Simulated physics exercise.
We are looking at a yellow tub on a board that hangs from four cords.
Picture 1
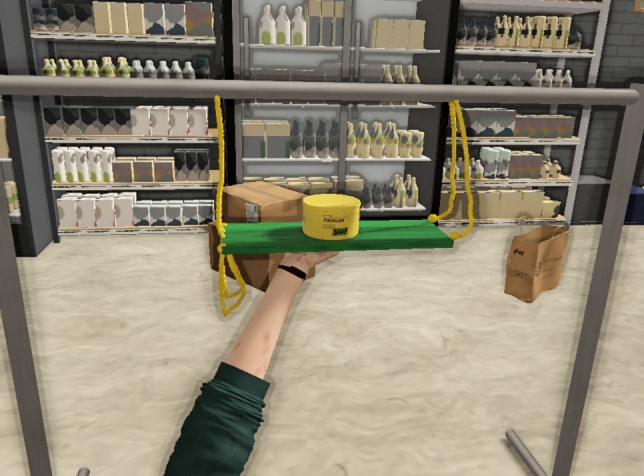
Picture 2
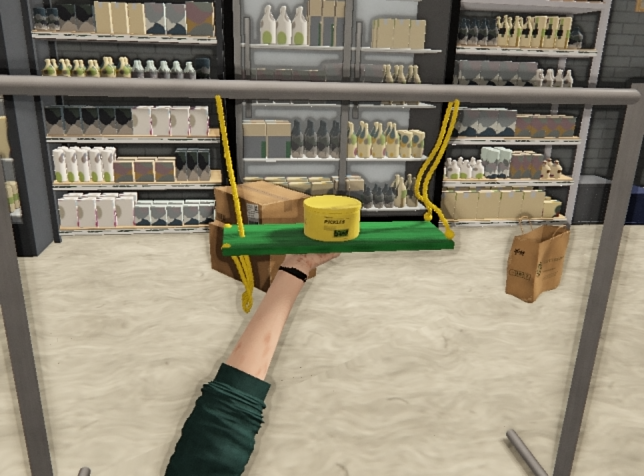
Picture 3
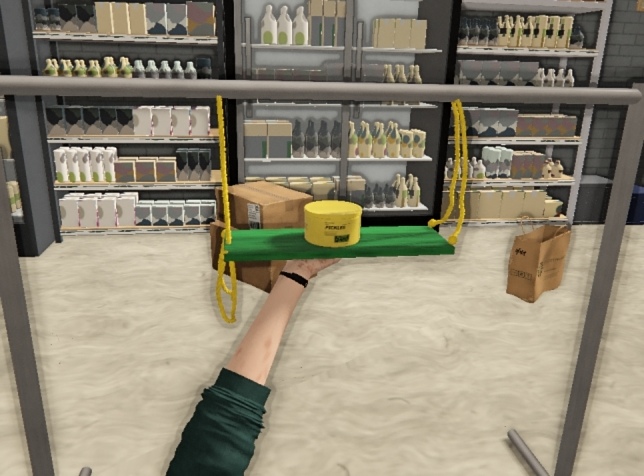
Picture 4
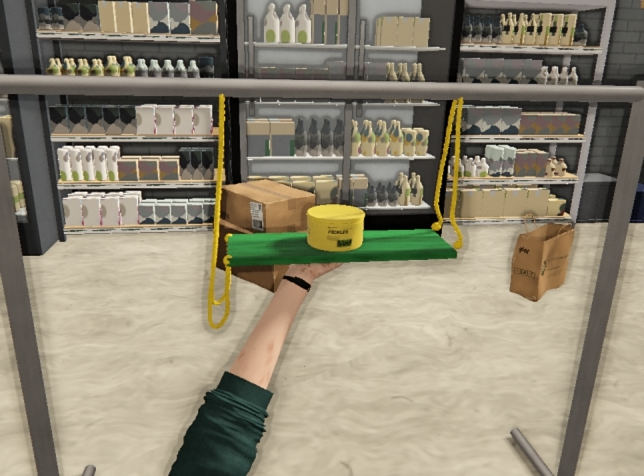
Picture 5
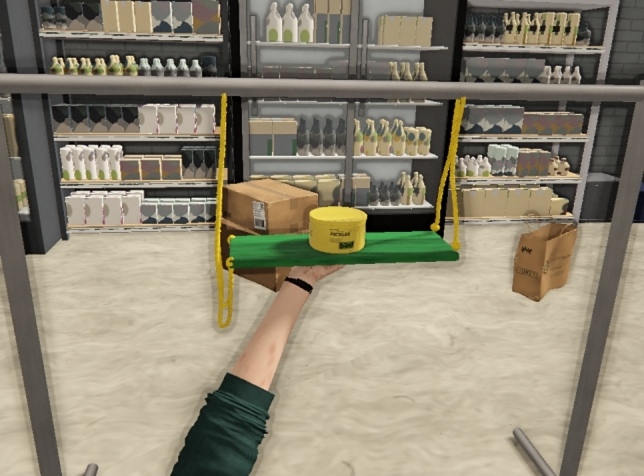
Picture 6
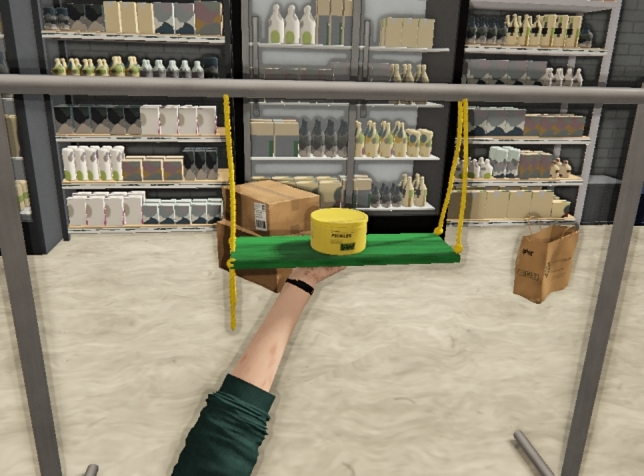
The clip opens on a yellow tub sitting on a green board hung by yellow cords from a grey frame, with a hand beneath it and stocked shelves behind. The hand and board ease slightly down and right, the tub riding along, while the cords sway, the left ones still looping slackly.
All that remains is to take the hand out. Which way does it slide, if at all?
Outcome: The yellow tub falls from the left end.
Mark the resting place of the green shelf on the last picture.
Close to (386, 311).
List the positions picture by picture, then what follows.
In the first frame, yellow tub (331, 217); green shelf (342, 248).
In the second frame, yellow tub (332, 218).
In the third frame, yellow tub (333, 223).
In the fourth frame, yellow tub (335, 227); green shelf (346, 259).
In the fifth frame, yellow tub (337, 230).
In the sixth frame, yellow tub (339, 231); green shelf (349, 263); left cords slack, hanging in a loop; right cords almost straight.
Then, 0.80 s after the last picture, board tipped 42° down to the left; tub on the floor.
At rest, board tipped 41° down to the left; tub on the floor. The yellow tub drops leftwards.
